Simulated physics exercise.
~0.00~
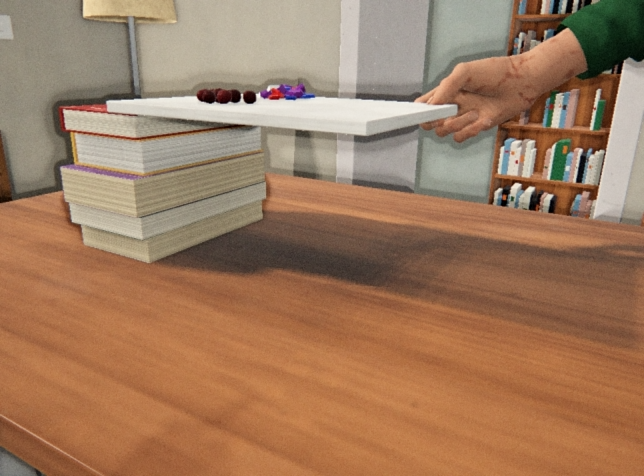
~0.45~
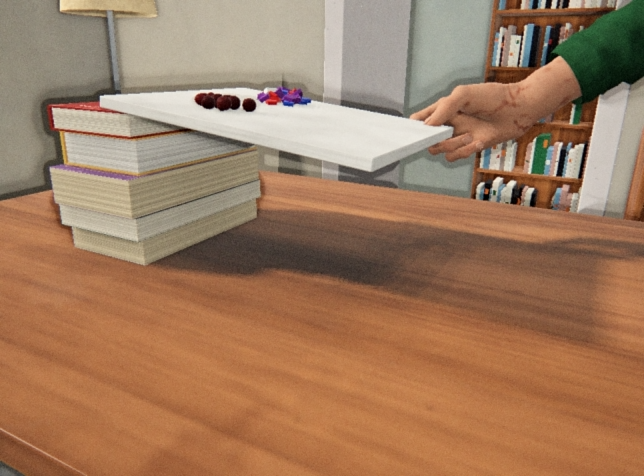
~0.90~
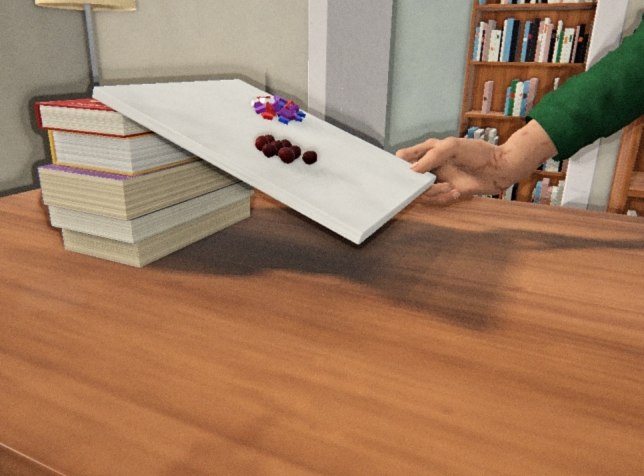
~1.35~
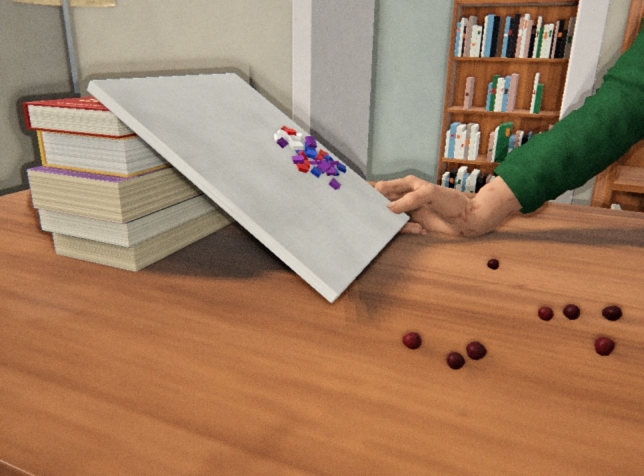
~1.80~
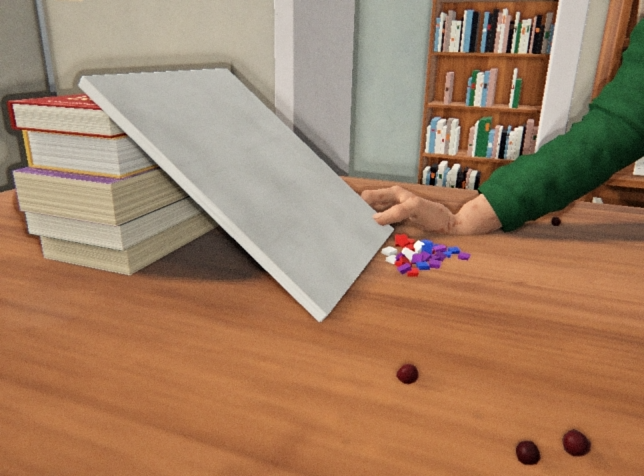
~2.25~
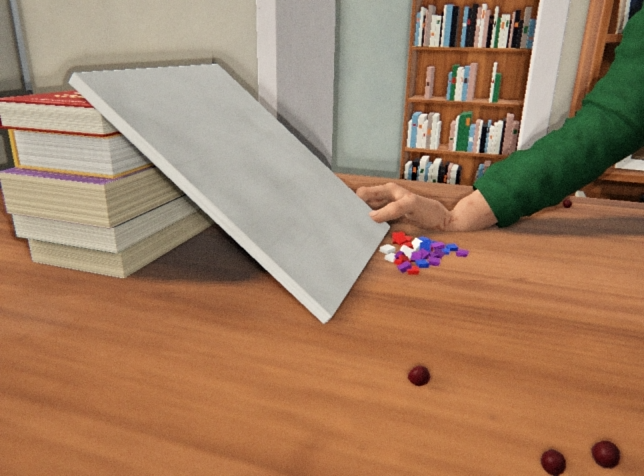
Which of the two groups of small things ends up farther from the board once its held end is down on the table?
The dark red balls end up farther away, scattered out across the table, while the colourful bits stay in a cluster by the board's lower end.
